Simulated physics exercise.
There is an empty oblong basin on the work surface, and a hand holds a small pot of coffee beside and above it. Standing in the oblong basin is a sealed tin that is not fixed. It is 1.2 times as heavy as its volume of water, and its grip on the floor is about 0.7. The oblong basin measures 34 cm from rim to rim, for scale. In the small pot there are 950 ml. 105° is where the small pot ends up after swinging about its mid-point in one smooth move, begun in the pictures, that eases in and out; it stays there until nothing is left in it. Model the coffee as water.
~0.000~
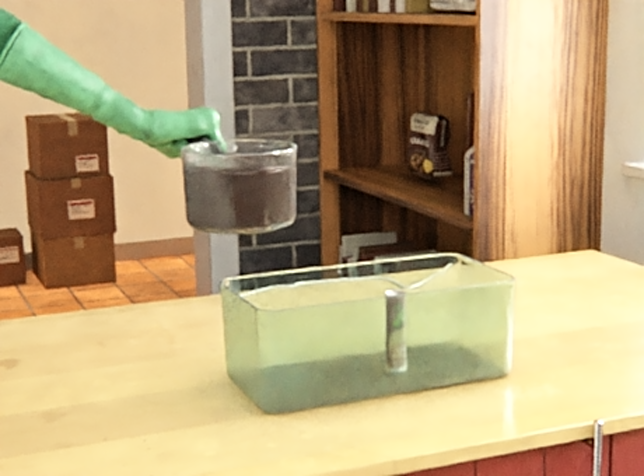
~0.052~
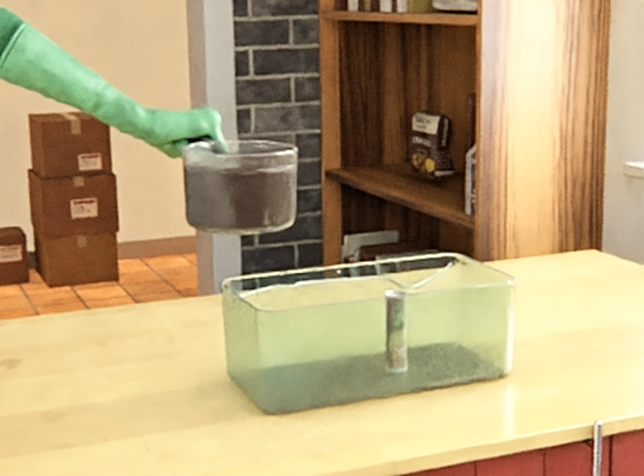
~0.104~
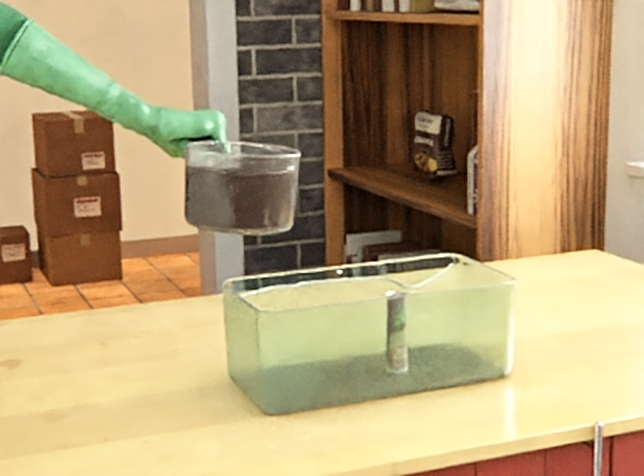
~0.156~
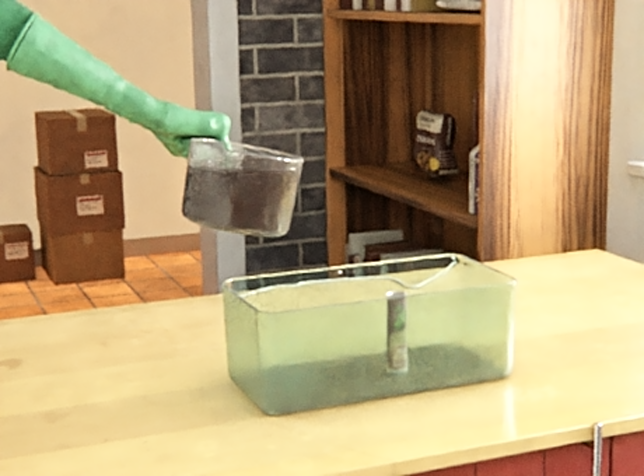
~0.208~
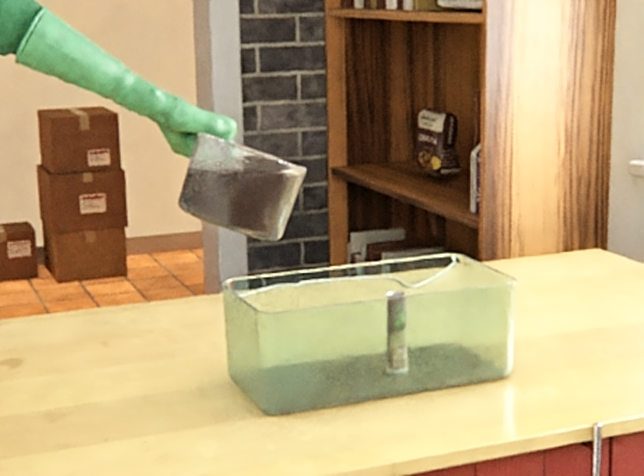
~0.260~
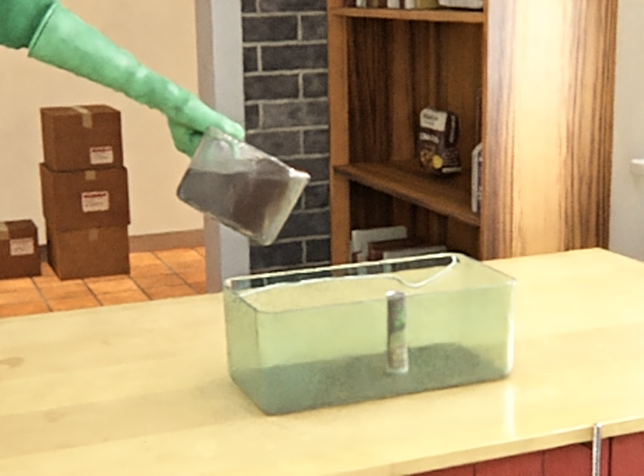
To begin with, a green-gloved hand holds a small clear pot of dark liquid almost level above and to the left of a clear oblong basin on a pale work surface. The hand then tilts the pot steadily down to the right, its right edge dipping lower.
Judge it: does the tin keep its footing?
It will make it through.
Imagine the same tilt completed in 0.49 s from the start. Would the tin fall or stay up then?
In that case the tin stays vertical.
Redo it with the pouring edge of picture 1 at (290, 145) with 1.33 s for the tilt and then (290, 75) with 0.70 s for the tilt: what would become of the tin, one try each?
First it stays on its base; then it tips over.
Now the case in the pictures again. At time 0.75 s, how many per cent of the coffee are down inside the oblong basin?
Roughly 82 percent of it.
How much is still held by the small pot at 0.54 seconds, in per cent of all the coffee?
Near 42 in a hundred.
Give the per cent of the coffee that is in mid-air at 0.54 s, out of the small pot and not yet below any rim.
Near 34 per cent of it all.
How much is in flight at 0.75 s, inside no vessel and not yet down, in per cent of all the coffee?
Something like 8 per cent of the total.
Then, 0.54 s in, the tilt is 92° and 42 per cent is still to pour; the tin stands where it began.
Then, 0.75 s in, the tilt is 105° and 9 per cent is still to pour; the tin stands where it began.
Then, 0.96 s in, the tilt is 105° and 1 per cent is still to pour; the tin stands where it began.
Then, 1.20 s in, the tilt is 105° and 0 per cent is still to pour; the tin stands where it began.
Finally, the tin stands where it began.
